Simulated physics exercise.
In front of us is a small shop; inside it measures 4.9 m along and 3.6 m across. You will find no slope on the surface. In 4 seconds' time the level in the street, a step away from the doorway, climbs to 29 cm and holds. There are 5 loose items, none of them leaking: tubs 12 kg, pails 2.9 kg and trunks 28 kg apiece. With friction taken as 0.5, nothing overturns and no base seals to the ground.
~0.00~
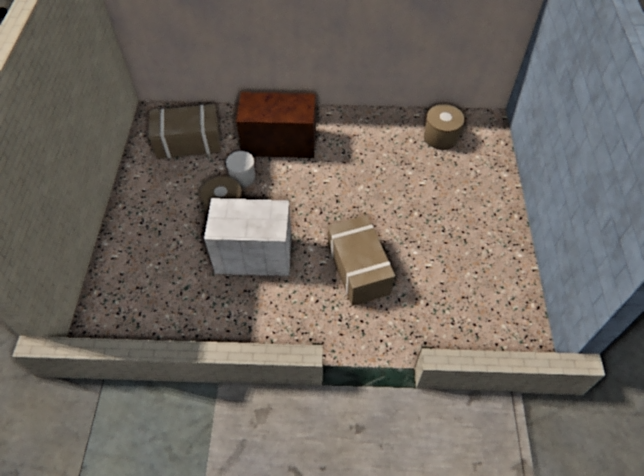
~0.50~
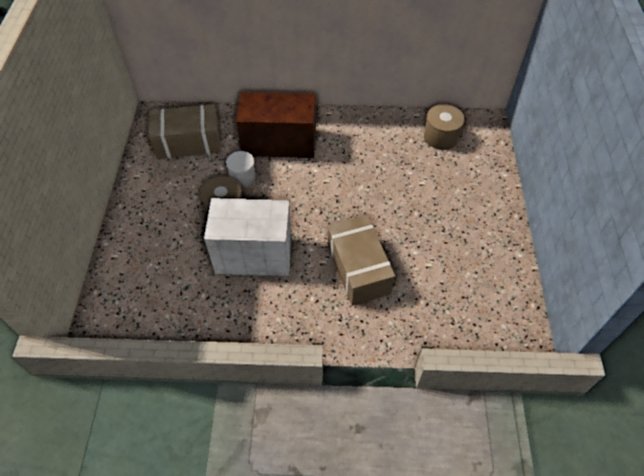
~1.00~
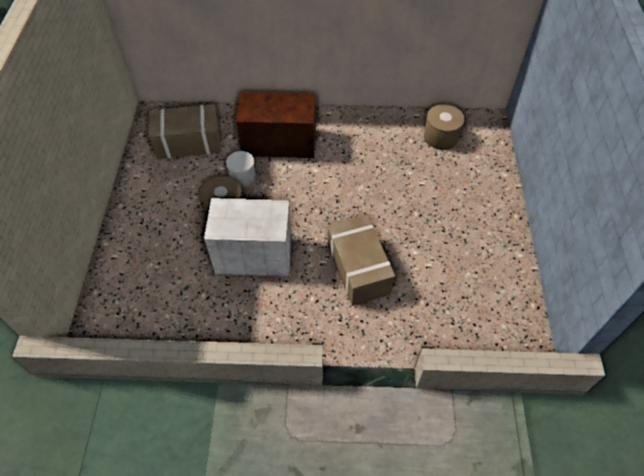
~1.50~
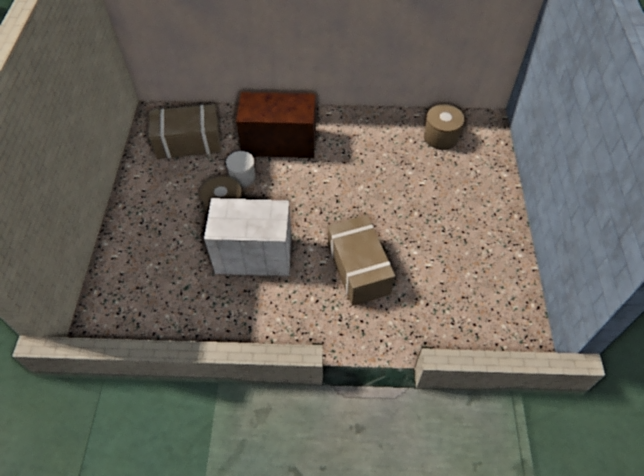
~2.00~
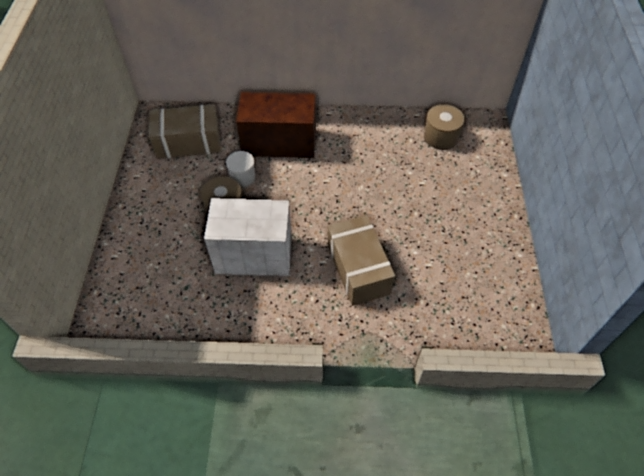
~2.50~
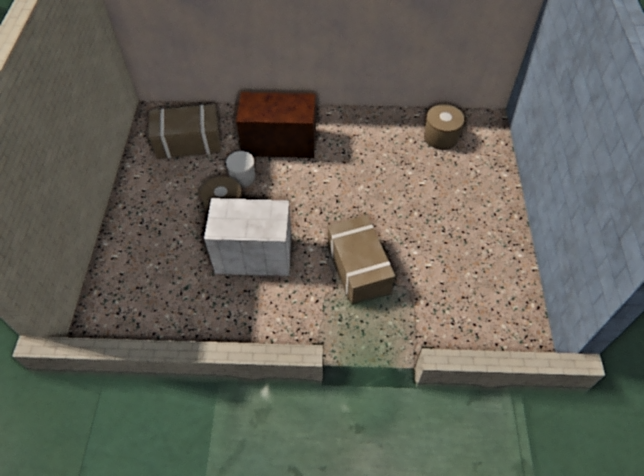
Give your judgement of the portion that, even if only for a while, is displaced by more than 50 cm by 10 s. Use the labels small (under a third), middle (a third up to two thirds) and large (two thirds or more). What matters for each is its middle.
Middle.
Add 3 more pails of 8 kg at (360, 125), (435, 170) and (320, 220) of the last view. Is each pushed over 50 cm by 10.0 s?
Result by item, in order: Beyond the cutoff, beyond the cutoff, beyond the cutoff.
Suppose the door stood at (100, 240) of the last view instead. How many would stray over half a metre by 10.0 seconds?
Result: 3.
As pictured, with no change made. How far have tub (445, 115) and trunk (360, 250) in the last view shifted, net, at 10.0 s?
The first is 30 cm from its start, the second 200 cm.
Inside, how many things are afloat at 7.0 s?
The count is 2.
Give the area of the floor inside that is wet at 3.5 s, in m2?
My estimate is roughly 3.5 m2.
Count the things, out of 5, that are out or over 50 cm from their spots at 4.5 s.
By my reckoning, 0.
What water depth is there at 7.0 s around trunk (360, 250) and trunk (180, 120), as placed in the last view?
Depth approx. 11 cm / 2 cm.
After 3.5 s 0 of 5 are over 50 cm from their spots; 0 afloat.
After 4.5 s 0 of 5 are over 50 cm from their spots; 0 afloat.
After 7.0 s 2 of 5 are over 50 cm from their spots; 2 afloat.
After 10.0 s 2 of 5 are over 50 cm from their spots, and 2 have been at some point; 3 afloat.
